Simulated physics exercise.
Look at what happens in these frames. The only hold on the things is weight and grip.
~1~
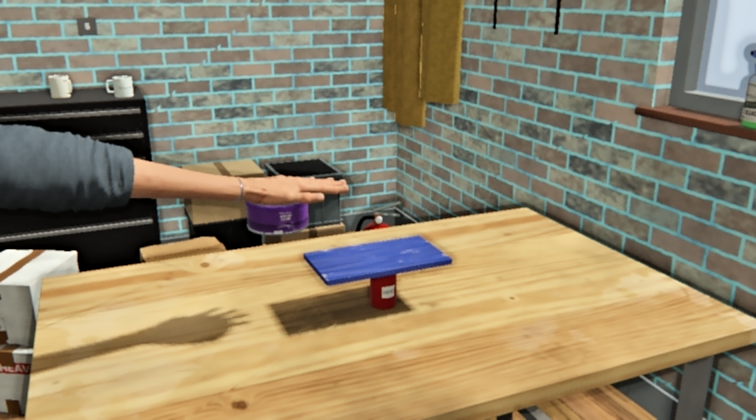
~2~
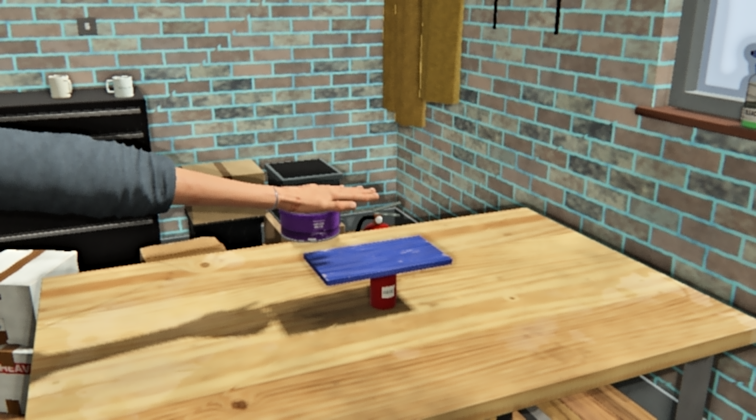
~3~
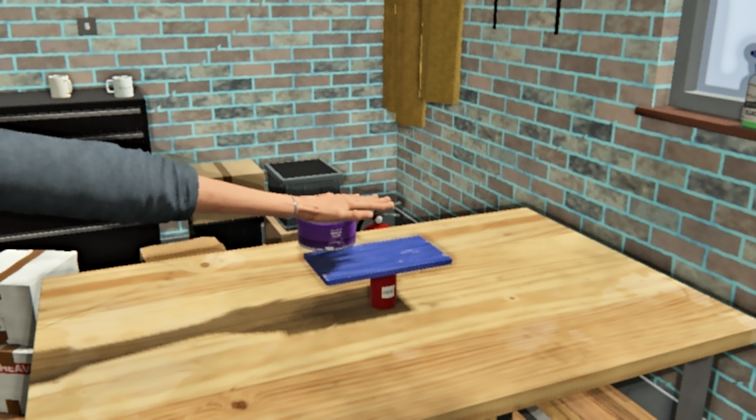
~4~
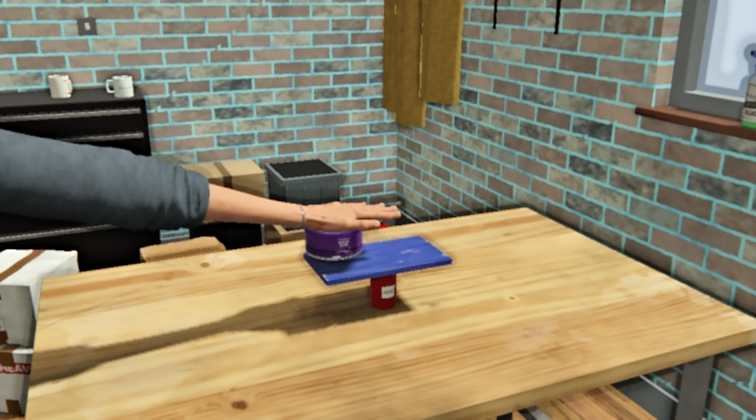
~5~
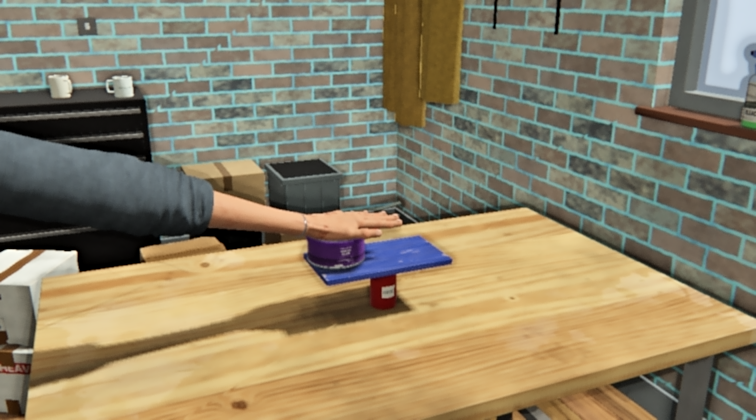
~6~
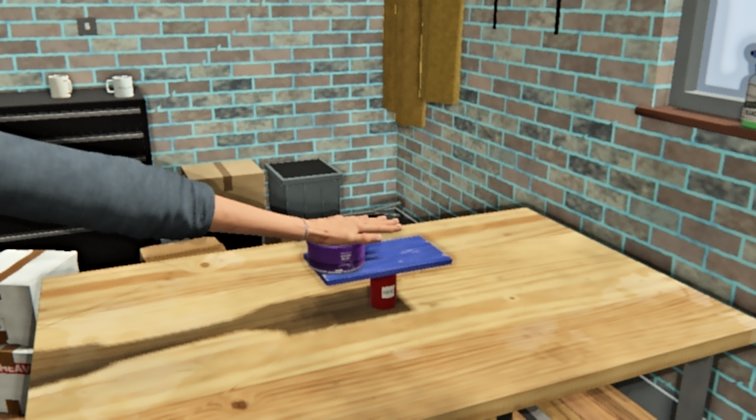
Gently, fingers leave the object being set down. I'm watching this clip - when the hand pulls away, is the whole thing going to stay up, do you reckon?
I predict the stack won't bear it.
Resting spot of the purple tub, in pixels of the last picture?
Near (331, 286).
Then, 0.20 s past the last view, purple tub rocked 14° from its first pose near (333, 260); blue board rocked 14° from its first pose.
Then, 0.30 s past the last view, purple tub now fallen; blue board rocked 51° from its first pose.
Then, 0.50 s past the last view, blue board rocked 49° from its first pose.
Finally, fallen, purple tub; down or leaning hard in the stack, blue board; red jar still in place. Final places as the last picture's camera would see them, purple tub near (331, 286). The stack comes apart.
